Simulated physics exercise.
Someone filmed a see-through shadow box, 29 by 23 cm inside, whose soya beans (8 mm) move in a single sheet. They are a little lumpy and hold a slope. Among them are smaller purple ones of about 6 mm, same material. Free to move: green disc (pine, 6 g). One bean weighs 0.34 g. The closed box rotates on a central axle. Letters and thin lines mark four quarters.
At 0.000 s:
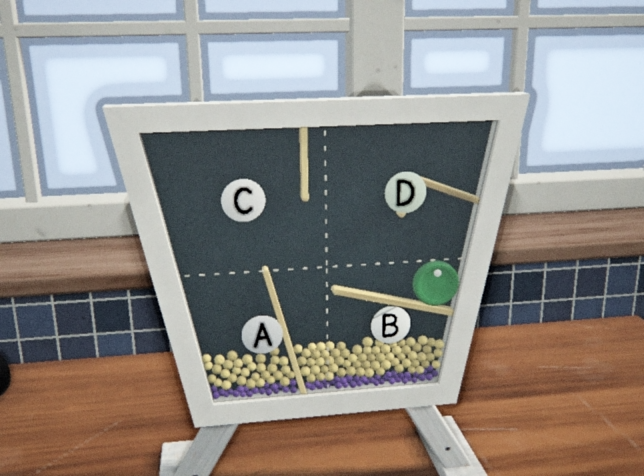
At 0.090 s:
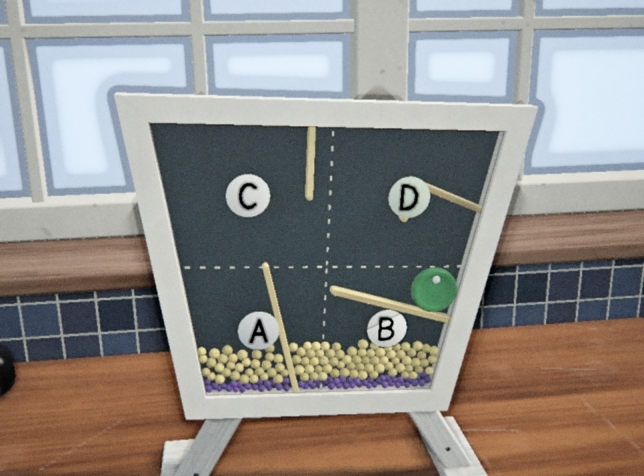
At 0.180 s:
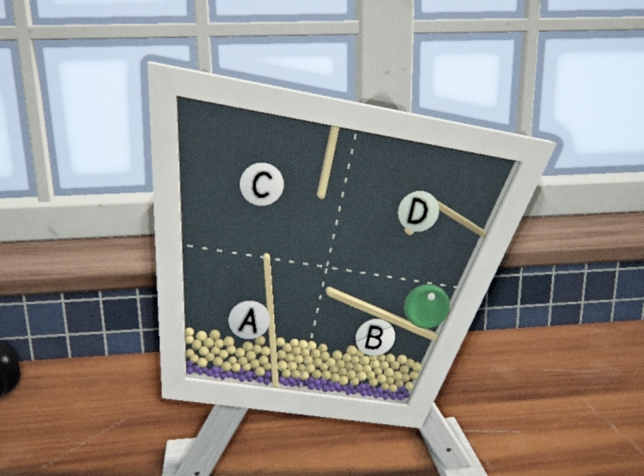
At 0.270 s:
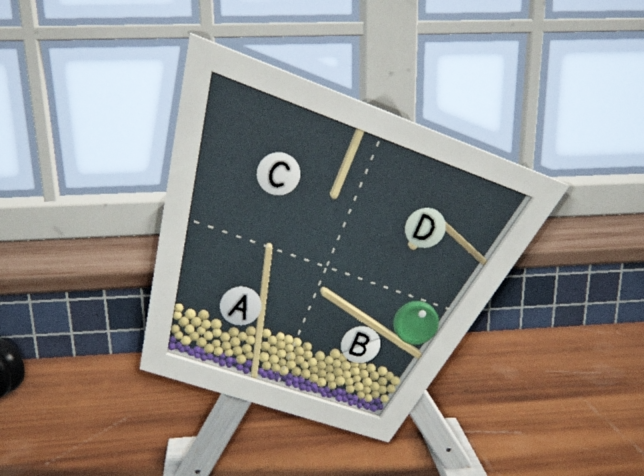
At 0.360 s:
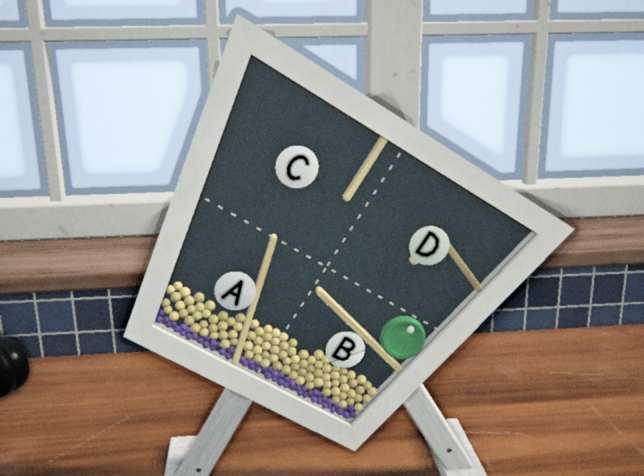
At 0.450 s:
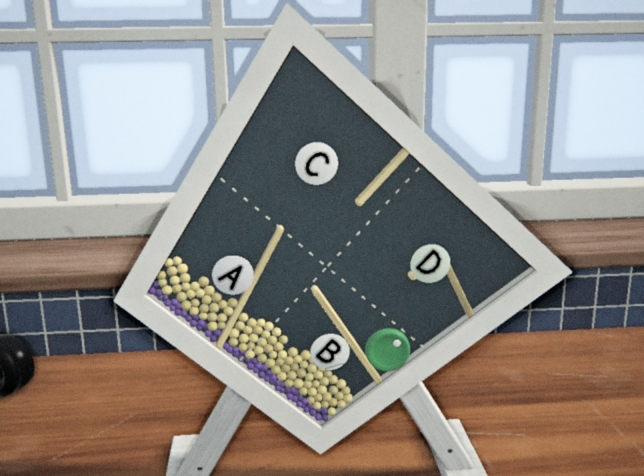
The footage shows a white-framed, dark-backed box of pale beans over smaller purple ones turning steadily clockwise on its stand, while the beans lie along its lower side and a green disc shifts down and left beside a slat.
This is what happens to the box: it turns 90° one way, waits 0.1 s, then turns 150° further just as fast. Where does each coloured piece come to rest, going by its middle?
Green disc: D.
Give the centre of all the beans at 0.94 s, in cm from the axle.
Some 9 cm left and 2 cm below.
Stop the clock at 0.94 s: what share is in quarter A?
Some 35 per cent.
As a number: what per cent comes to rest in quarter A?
Roughly 0 per cent.
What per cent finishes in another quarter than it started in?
About 100 per cent.
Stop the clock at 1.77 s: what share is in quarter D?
Roughly 0 per cent.
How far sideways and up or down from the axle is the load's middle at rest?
About 2 cm left and 12 cm below.
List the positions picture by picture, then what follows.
Level; about 160 beans; load centre (331, 370); top bean (368, 342); green disc (436, 283); A (262, 335), B (391, 325), C (243, 201), D (406, 192), in the first picture.
Turned 3° clockwise; load centre (325, 370); top bean (202, 352), in the second picture.
Turned 12° clockwise; load centre (308, 370); top bean (189, 332); wall ends (267, 258), (409, 231), (329, 292), (321, 195), in the third picture.
Turned 23° clockwise; load centre (288, 366); top bean (179, 308); green disc (416, 323), in the fourth picture.
Turned 33° clockwise; load centre (271, 359); top bean (178, 286), in the fifth picture.
Turned 43° clockwise; load centre (256, 349); top bean (177, 261); green disc (388, 350); A (233, 275), B (330, 352), C (317, 164), D (430, 264), in the sixth picture.
After 0.94 s, it stands 90° clockwise; the beans' middle is 9 cm left of and 2 cm below the centre; A 35 %, B 65 %; green disc in B.
After 1.77 s, it stands 165° clockwise; the beans' middle is 2 cm left of and 2 cm above the centre; A 5 %, B 65 %, C 25 %; green disc in D.
After 2.50 s, it has come round 240° clockwise; the beans' middle is 2 cm left of and 11 cm below the centre; A 5 %, C 95 %; green disc in D.
Settled by 3.2 s, it has come round 240° clockwise; A 0 %, B 0 %, C 100 %, D 0 %; green disc in D.
